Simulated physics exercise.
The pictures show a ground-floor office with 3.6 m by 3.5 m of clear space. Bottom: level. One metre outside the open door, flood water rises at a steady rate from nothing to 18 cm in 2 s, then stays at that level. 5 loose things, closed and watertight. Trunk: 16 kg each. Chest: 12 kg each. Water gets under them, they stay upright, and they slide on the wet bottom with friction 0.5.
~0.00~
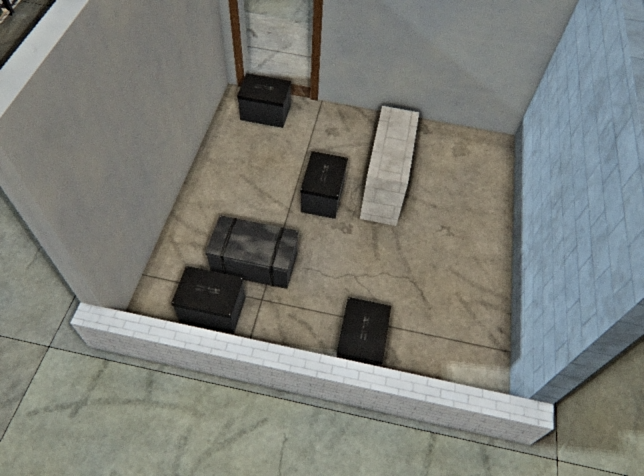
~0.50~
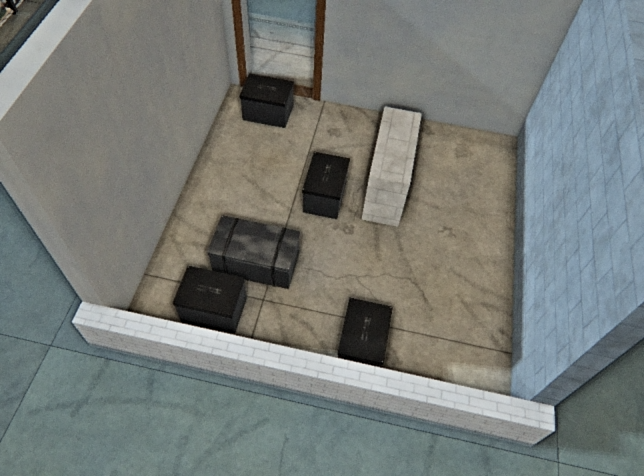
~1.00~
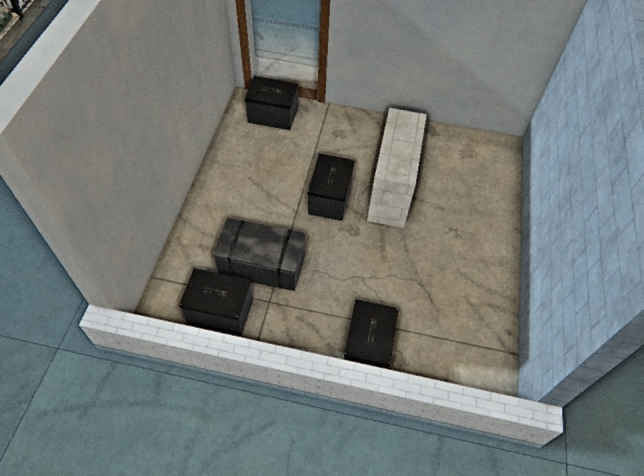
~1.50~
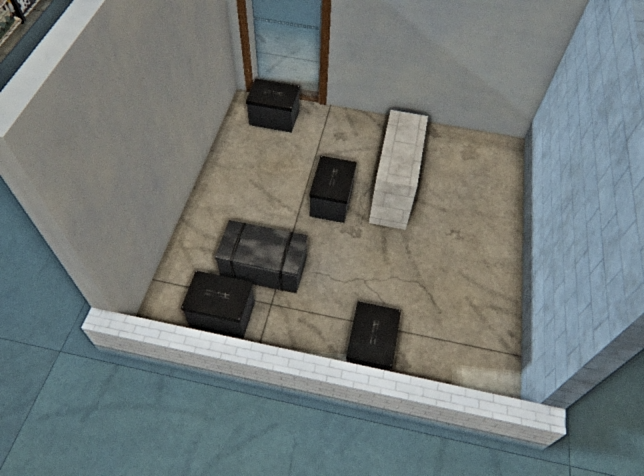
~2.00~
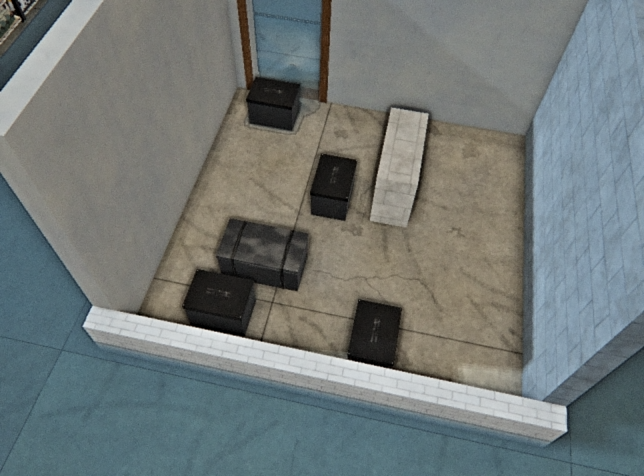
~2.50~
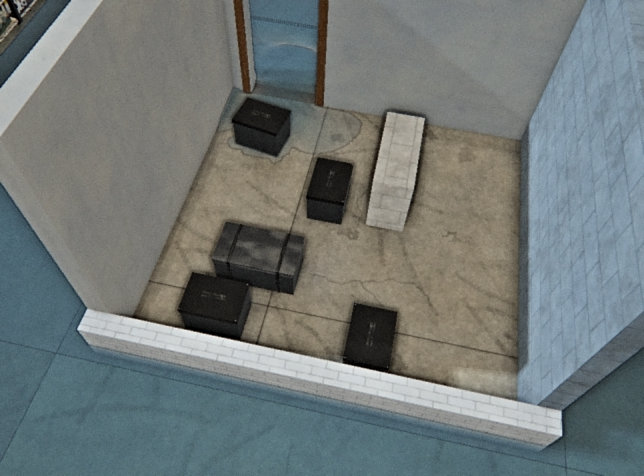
Water surrounds a small room and enters the doorway, shifting a dark box slightly inward.
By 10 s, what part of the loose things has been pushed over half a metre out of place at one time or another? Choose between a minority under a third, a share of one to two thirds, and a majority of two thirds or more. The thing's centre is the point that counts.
A majority of two thirds or more.
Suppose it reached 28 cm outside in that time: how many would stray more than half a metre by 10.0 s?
In that case the number is 5.
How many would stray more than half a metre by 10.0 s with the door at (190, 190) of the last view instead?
1.
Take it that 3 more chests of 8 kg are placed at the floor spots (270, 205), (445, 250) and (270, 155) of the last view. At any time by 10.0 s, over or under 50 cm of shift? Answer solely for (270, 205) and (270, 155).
Well, the first one tops the mark, and the second tops the mark.
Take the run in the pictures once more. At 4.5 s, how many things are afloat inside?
That would be 0 of them.
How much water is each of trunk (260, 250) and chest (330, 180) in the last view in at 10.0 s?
5 and 4 cm.
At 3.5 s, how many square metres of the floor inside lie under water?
Some 4.0 m2.
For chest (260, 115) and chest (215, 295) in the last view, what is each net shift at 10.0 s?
250 cm and 250 cm respectively.
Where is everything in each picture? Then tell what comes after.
A chest at (264, 88) rests on the ground; a trunk at (253, 242), on the bottom; 0.0 m2 under water; 0 of 5 have shifted, in the first frame.
A chest at (267, 88), on the bottom; a trunk at (254, 242), on the bottom; water covers 0.0 m2; 0 of 5 have shifted, in the second frame.
A chest at (272, 91), on the bottom; a trunk at (260, 244), on the bottom; water covers 0.0 m2; 0 of 5 have shifted, in the third frame.
A chest at (273, 93), on the bottom; a trunk at (262, 246) rests on the ground; water covers 0.0 m2; 0 of 5 have shifted, in the fourth frame.
A chest at (273, 92) rests on the ground; a trunk at (263, 244), on the bottom; water covers 0.2 m2; 0 of 5 have shifted, in the fifth frame.
A chest at (261, 115), on the bottom, 35 cm from its start; a trunk at (259, 248), on the bottom; water covers 1.0 m2; 1 of 5 have shifted, in the sixth frame.
After 3.5 s 1 of 5 are over 50 cm from their spots; 0 afloat.
After 4.5 s 1 of 5 are over 50 cm from their spots; 0 afloat.
After 7.0 s 3 of 5 are over 50 cm from their spots; 3 afloat.
After 10.0 s 5 of 5 are over 50 cm from their spots, and 5 have been at some point; 3 afloat.
